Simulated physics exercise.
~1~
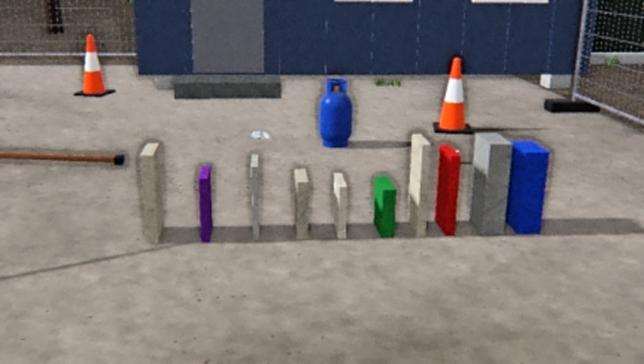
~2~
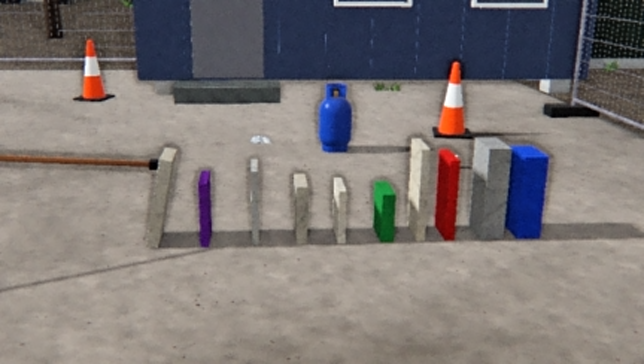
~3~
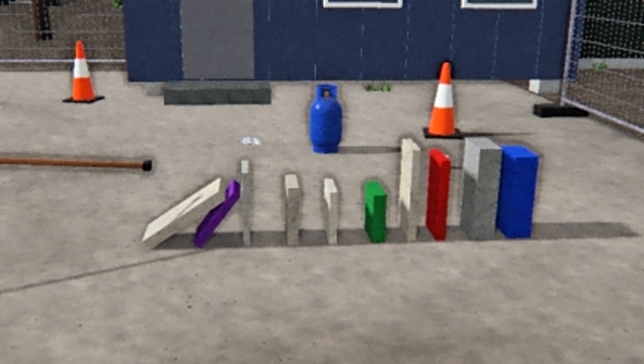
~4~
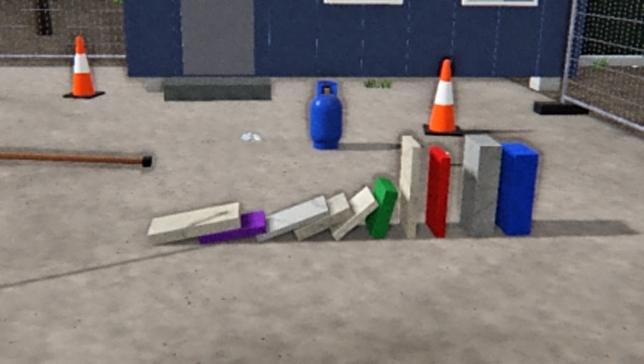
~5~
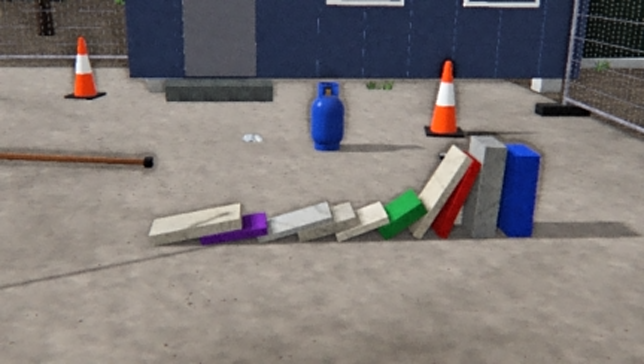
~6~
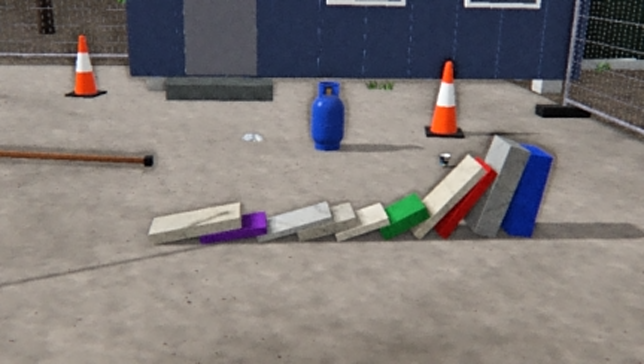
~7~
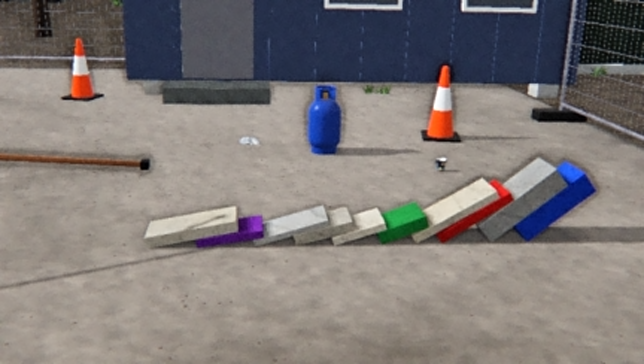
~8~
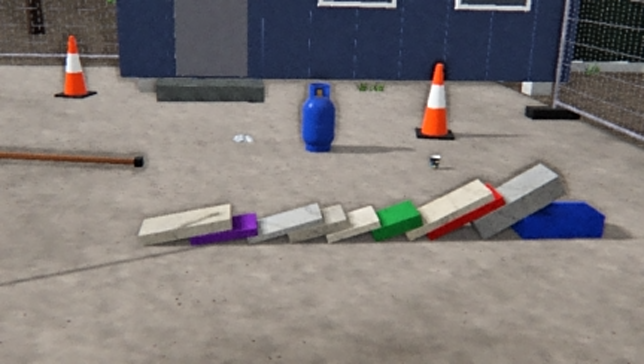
A brown pole slides in from the left toward a row of ten upright slabs on pale, dusty ground, seen from the front by a slightly swaying camera. Purple, green, red and blue slabs stand among grey and cream ones, with a blue gas bottle, two orange cones and a dark blue cabin behind. The pole tips the first slab rightward onto the purple one, and the small slabs topple in turn. The green slab goes next, then the tall cream slab, the red, the large grey and the blue. The blue slab ends flat at the right, with none left standing.
